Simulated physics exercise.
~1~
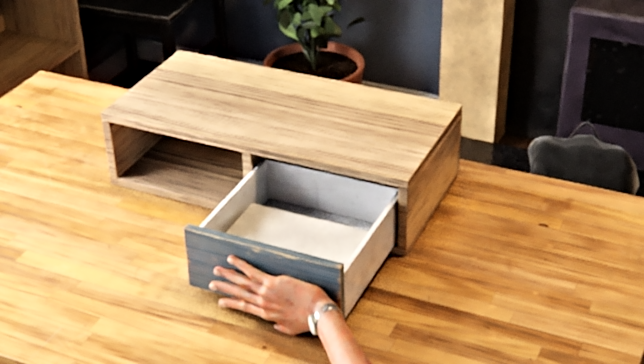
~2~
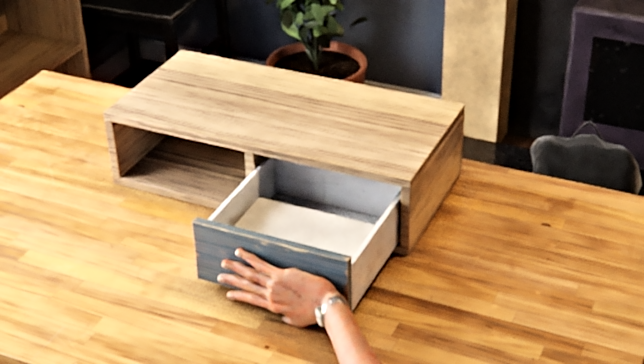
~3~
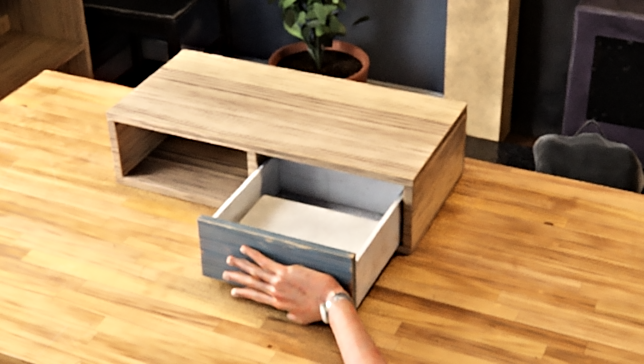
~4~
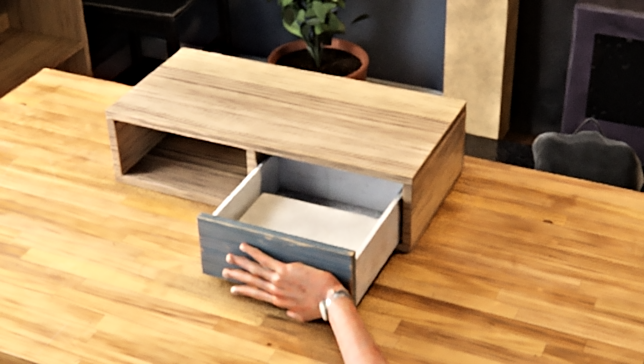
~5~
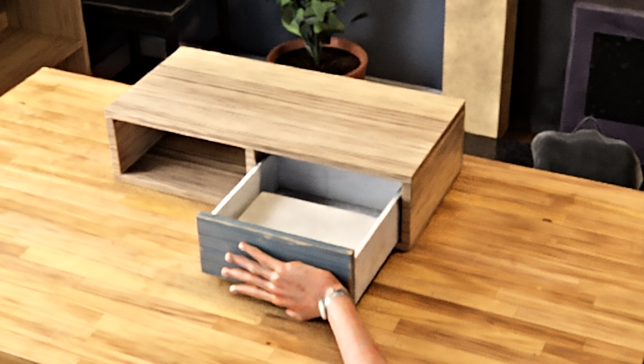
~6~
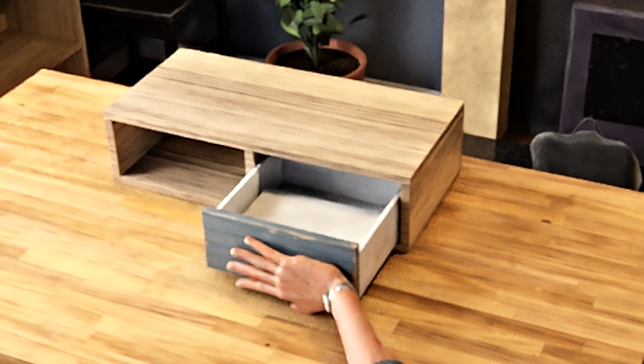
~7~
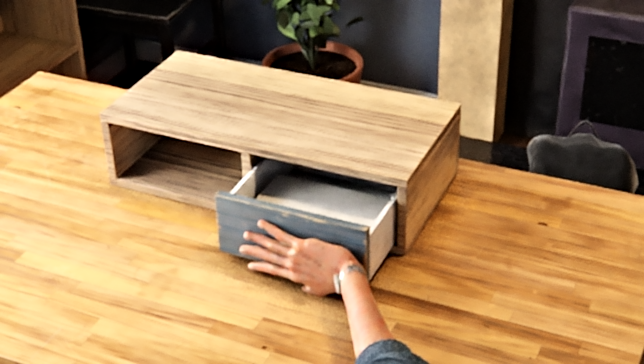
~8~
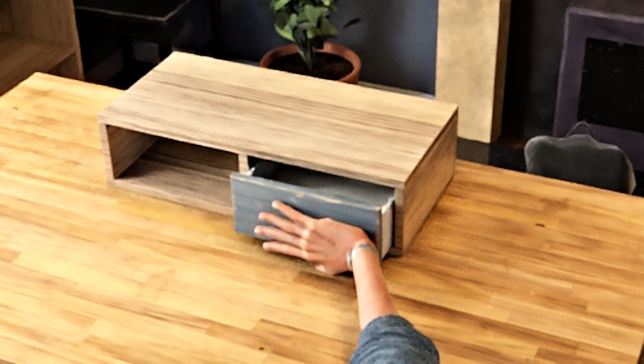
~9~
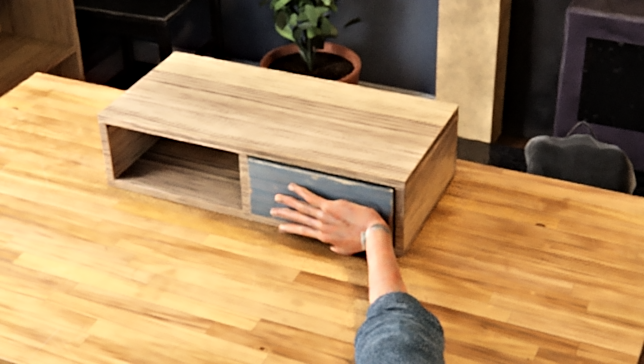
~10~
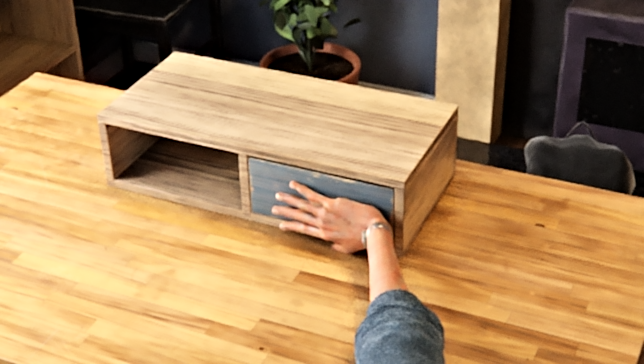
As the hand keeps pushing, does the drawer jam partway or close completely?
The drawer closes completely. It slides all the way into the cabinet under the push of the hand.
A drawer with a blue-grey front stands pulled out from the right side of a low wooden cabinet on a table, with a flat, pale object lying inside it. A hand wearing a band at the wrist rests with spread fingers against the drawer front. At first the drawer hardly shifts, staying open while the view sways slightly. Then the hand pushes it steadily back into the cabinet, and a grey-blue sleeve comes into view as the opening narrows. The drawer slides all the way in and stays shut, with the palm still against its front.
